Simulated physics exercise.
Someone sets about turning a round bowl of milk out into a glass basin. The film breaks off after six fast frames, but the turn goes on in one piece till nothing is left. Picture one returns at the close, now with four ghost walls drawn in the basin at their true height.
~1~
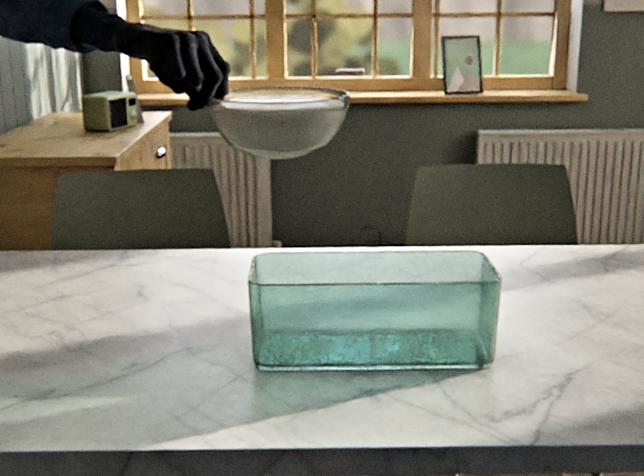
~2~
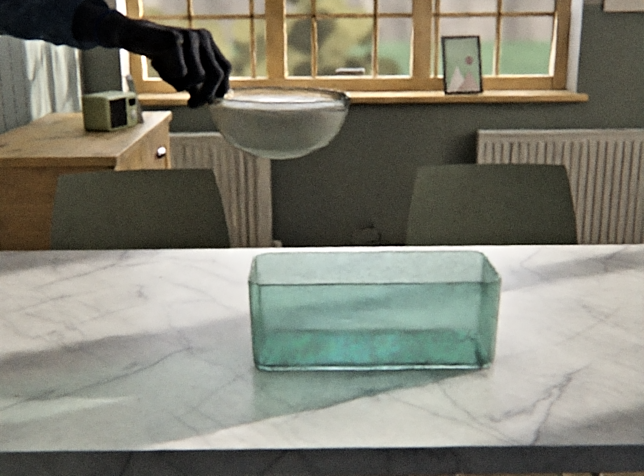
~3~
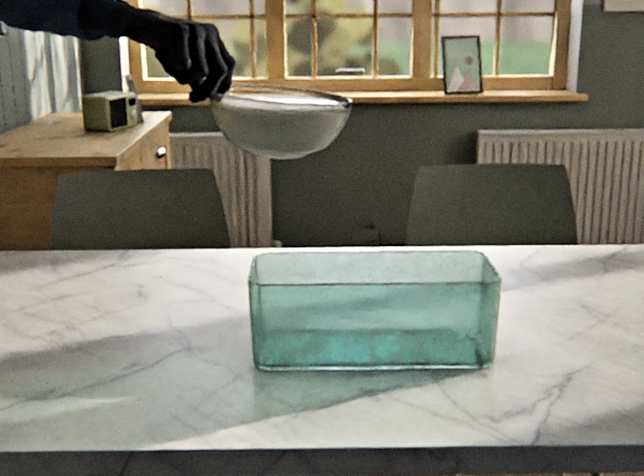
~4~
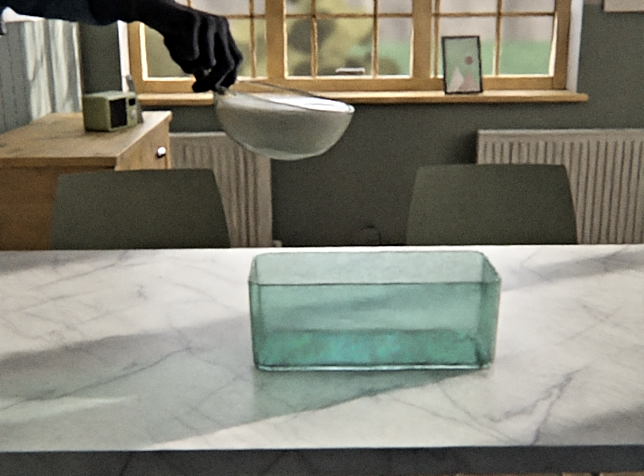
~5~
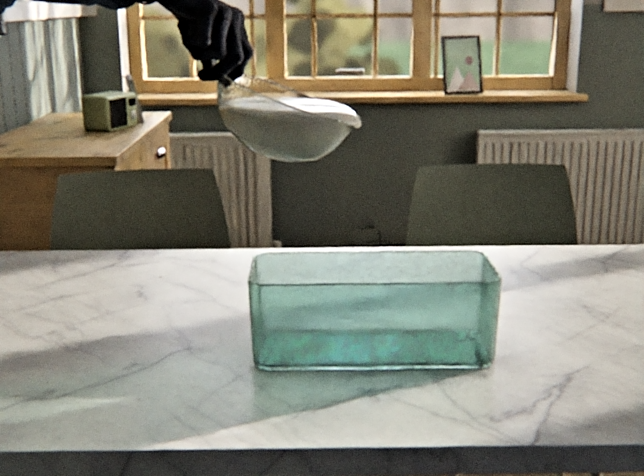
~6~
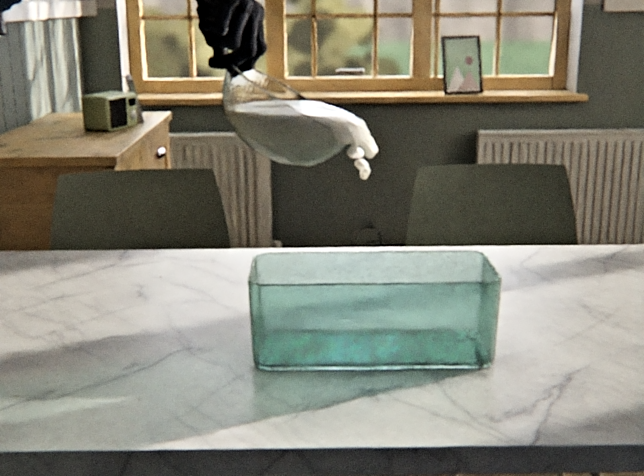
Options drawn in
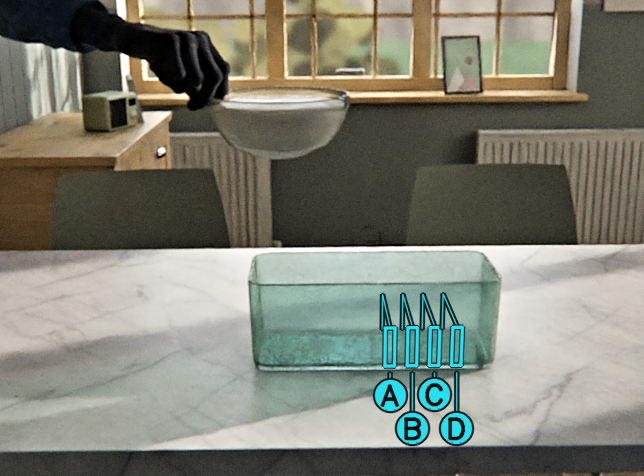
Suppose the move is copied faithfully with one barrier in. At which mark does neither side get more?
Position B.
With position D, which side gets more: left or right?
The left side.
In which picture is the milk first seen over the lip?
In picture 5.
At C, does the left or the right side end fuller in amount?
The left one.
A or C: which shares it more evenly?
That is position A.
In cyan, A at (390, 373); B at (412, 372); C at (434, 372); D at (456, 372).
If A is chosen, about 29 % ends left of the wall and 63 % right of it; 8 % is lost outside.
If B is chosen, about 49 % ends left of the wall and 43 % right of it; 8 % is lost outside.
If C is chosen, about 73 % ends left of the wall and 17 % right of it; 10 % is lost outside.
If D is chosen, about 86 % ends left of the wall and 6 % right of it; 8 % is lost outside.
